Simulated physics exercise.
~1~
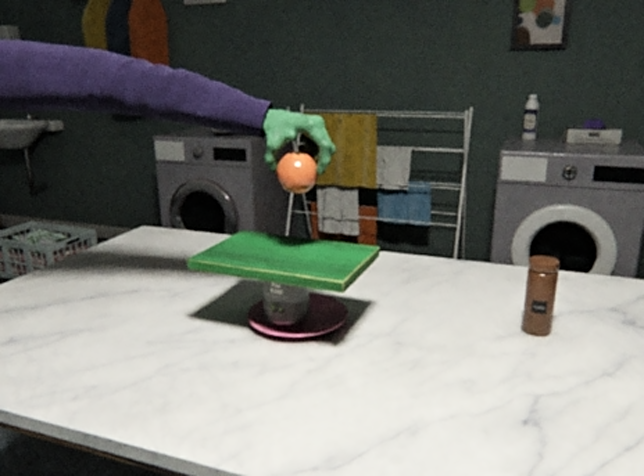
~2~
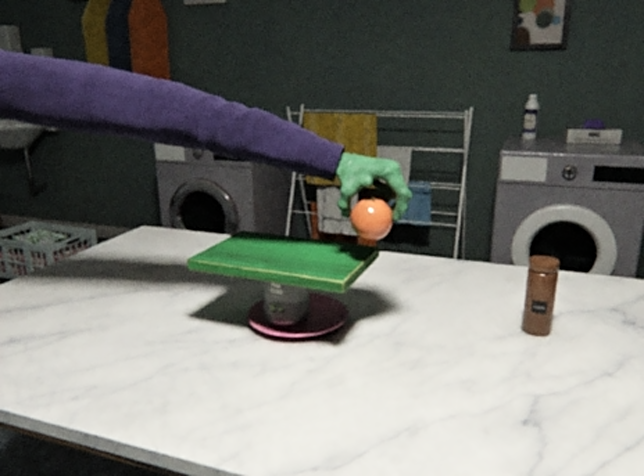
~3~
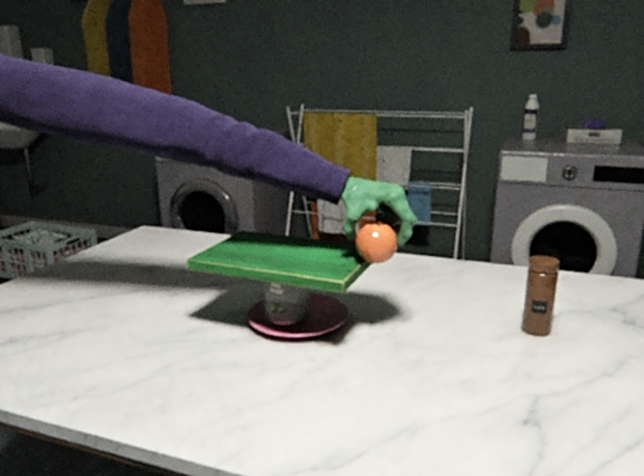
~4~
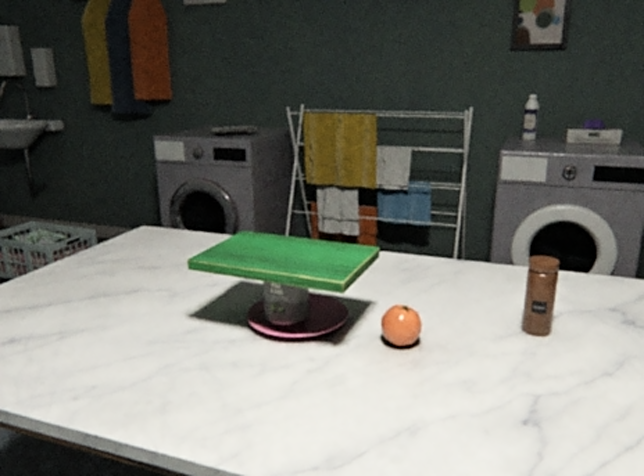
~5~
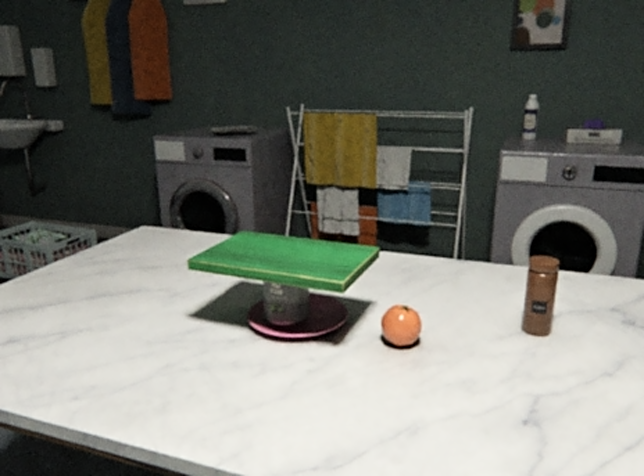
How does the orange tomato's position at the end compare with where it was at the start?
At the start the orange tomato is held in the hand above the green board. At the end it rests on the table, lower and further right, between the board and the brown shaker.
